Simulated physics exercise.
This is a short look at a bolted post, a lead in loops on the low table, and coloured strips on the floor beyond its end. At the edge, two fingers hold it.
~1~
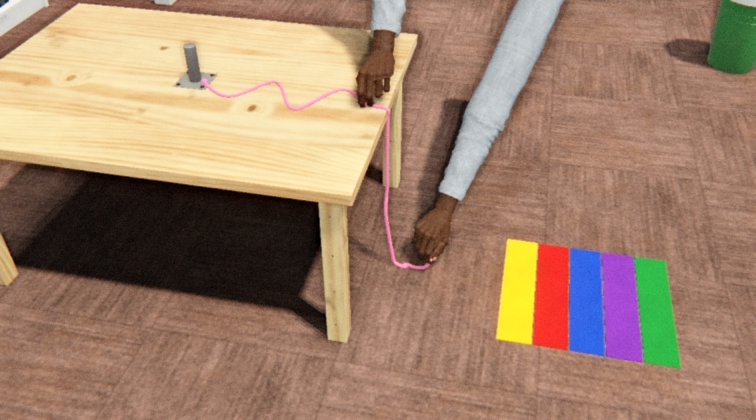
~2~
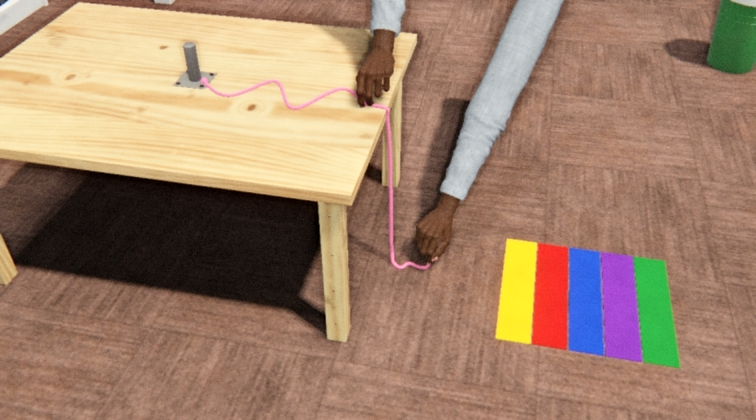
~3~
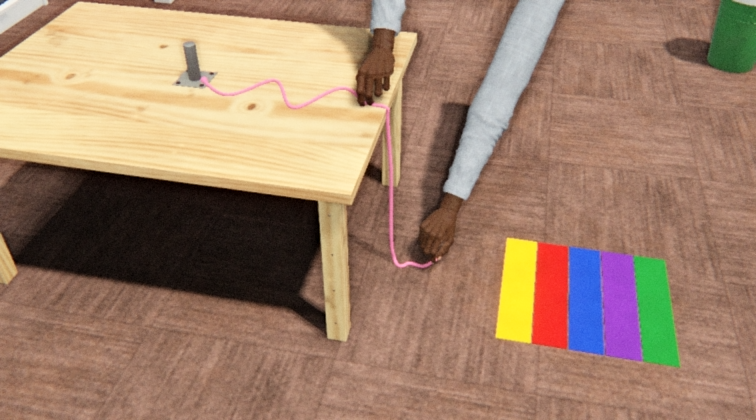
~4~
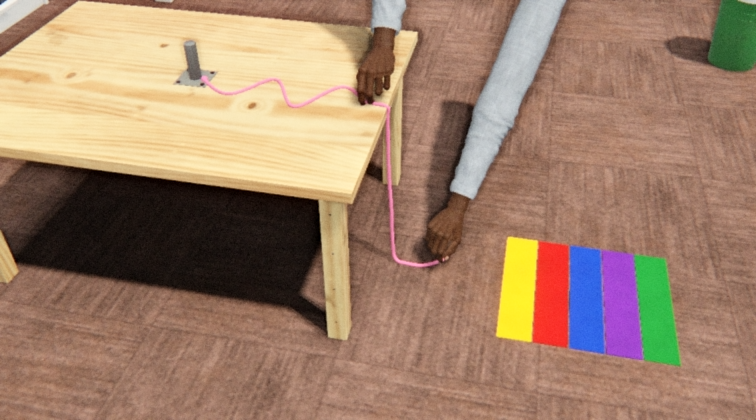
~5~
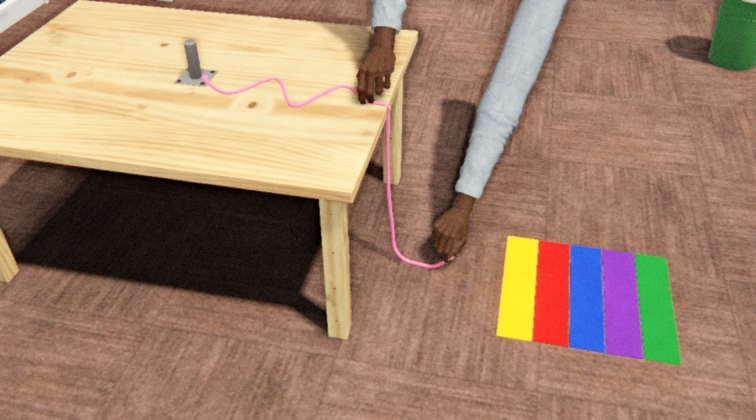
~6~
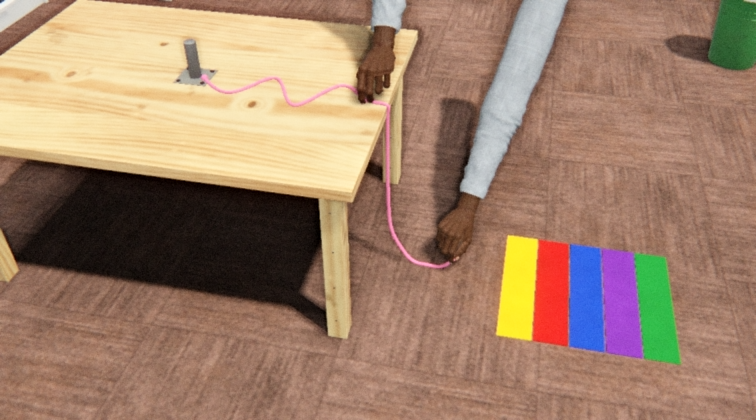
A hand near the floor drew the end of a pink cord slightly to the right, toward the coloured strips, while the other hand stayed at the table's edge and the looped part barely moved.
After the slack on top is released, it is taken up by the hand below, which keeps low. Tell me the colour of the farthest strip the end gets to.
The farthest it gets is green.
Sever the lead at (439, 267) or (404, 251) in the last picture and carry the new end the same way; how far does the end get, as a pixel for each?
The places are (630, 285) and (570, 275).
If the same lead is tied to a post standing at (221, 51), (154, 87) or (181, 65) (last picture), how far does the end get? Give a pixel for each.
Roughly (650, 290), (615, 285) and (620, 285).
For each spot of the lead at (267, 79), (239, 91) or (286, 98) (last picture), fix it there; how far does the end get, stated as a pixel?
Try by try, around (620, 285), (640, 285) and (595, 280).
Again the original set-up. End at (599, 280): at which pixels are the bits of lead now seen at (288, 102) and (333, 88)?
Roughly (345, 94) for the first and (393, 115) for the second.
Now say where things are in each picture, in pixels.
End (431, 260); yellow (515, 321); red (551, 327); blue (587, 332); purple (623, 338); green (660, 344), in the first frame.
End (432, 260); lead through (221, 95) (282, 91) (332, 92) (388, 120) (391, 188) (392, 247), in the second frame.
End (436, 259), in the third frame.
End (443, 259); lead through (222, 93) (283, 89) (333, 90) (388, 118) (390, 186) (393, 246), in the fourth frame.
End (449, 259), in the fifth frame.
End (454, 259); lead through (222, 91) (283, 87) (333, 88) (388, 116) (388, 185) (399, 245), in the sixth frame.
Early on, end near (599, 280); over blue.
Midway, end near (633, 285); over purple.
At the end of the slack, end near (653, 288); over green. It halts on the green strip.
